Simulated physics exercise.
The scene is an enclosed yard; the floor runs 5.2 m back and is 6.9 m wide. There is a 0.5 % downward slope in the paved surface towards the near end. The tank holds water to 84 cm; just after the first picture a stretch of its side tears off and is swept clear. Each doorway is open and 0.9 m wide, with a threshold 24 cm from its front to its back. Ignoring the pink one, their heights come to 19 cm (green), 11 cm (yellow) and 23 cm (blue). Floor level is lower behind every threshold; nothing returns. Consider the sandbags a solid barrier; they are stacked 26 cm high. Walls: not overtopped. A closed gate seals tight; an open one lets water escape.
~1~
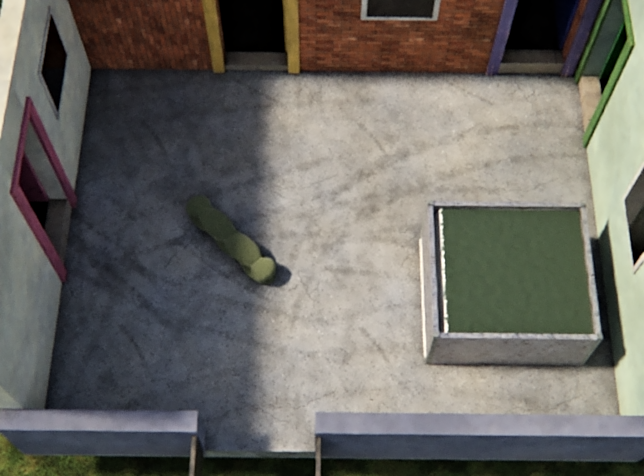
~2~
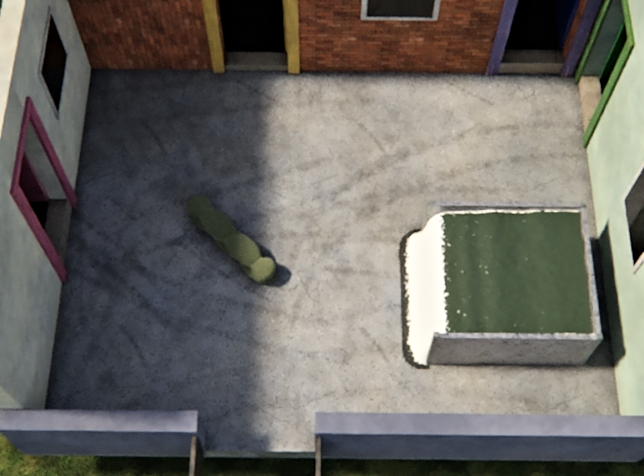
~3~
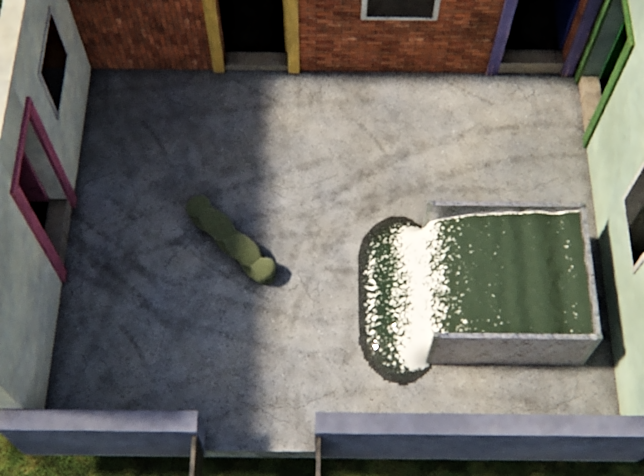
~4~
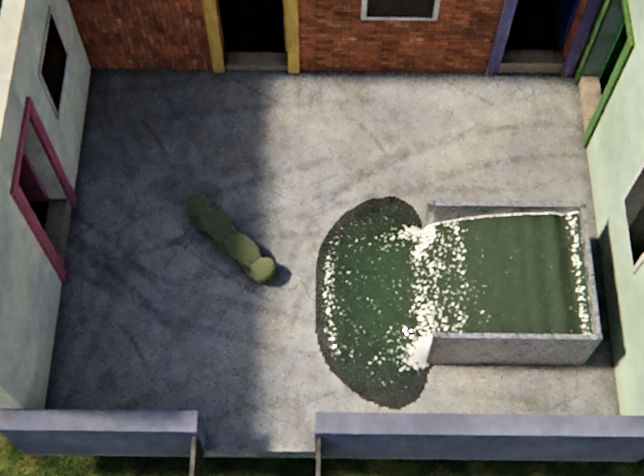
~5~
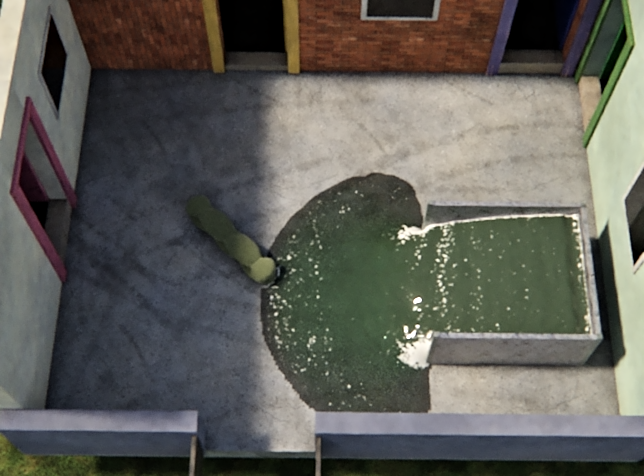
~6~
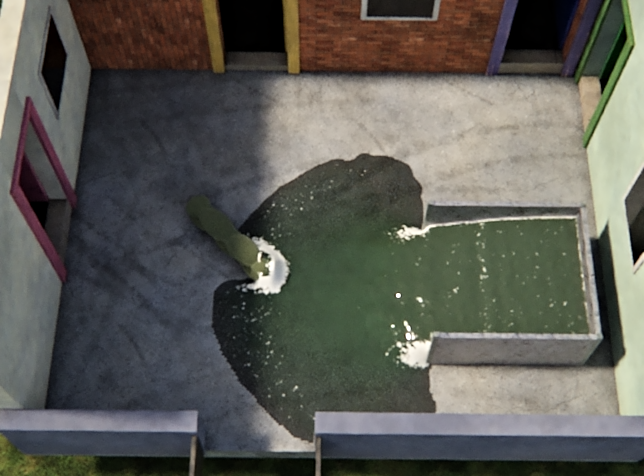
Walled yard with coloured doorways, green water pouring from a tank's open left side, spreading across paving and foaming against sandbags.
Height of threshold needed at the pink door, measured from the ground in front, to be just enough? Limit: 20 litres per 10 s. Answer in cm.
Approximately 11.5 cm.
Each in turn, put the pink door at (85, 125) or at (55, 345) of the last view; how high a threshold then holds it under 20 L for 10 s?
About 18 cm for the first and 26 cm for the second.
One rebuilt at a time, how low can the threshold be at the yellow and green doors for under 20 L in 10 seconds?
You'd want about 11.0 centimetres at yellow and about 11.0 centimetres at green.
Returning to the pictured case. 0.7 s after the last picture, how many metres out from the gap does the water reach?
Around 4.8 m from the gap.
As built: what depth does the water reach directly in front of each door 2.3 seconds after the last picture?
In cm: Pink 13, green 0, yellow 10, blue 0.
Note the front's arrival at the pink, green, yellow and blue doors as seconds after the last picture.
Reading them off: Pink 0.9 s, then green 6.0 s, then yellow 1.2 s, then blue 5.5 s.
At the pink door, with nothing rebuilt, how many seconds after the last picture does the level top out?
I'd say near 5.5 seconds.
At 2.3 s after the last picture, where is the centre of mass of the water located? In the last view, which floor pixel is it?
Around (235, 265).
Then, 0.7 s after the last picture water covers 50 % of the floor, deepest (32 cm) near (276, 265); it has not reached the pink door.
Then, 2.3 s after the last picture water covers 60 % of the floor, deepest (33 cm) near (91, 77); 13 cm at the pink door, 0 litres in over its 27 cm threshold.
Then, 9.3 s after the last picture water covers 95 % of the floor, deepest (16 cm) near (617, 420); 6 cm at the pink door, 0 litres in over its 27 cm threshold.
At the pink door as built, the water peaked near 16 cm, 5.3 s after the last picture.
With a threshold of 10 cm, 32 litres would have come in within the 10 s; with 13.5 cm, 8 litres. So under 20 litres takes about 11.5 cm.
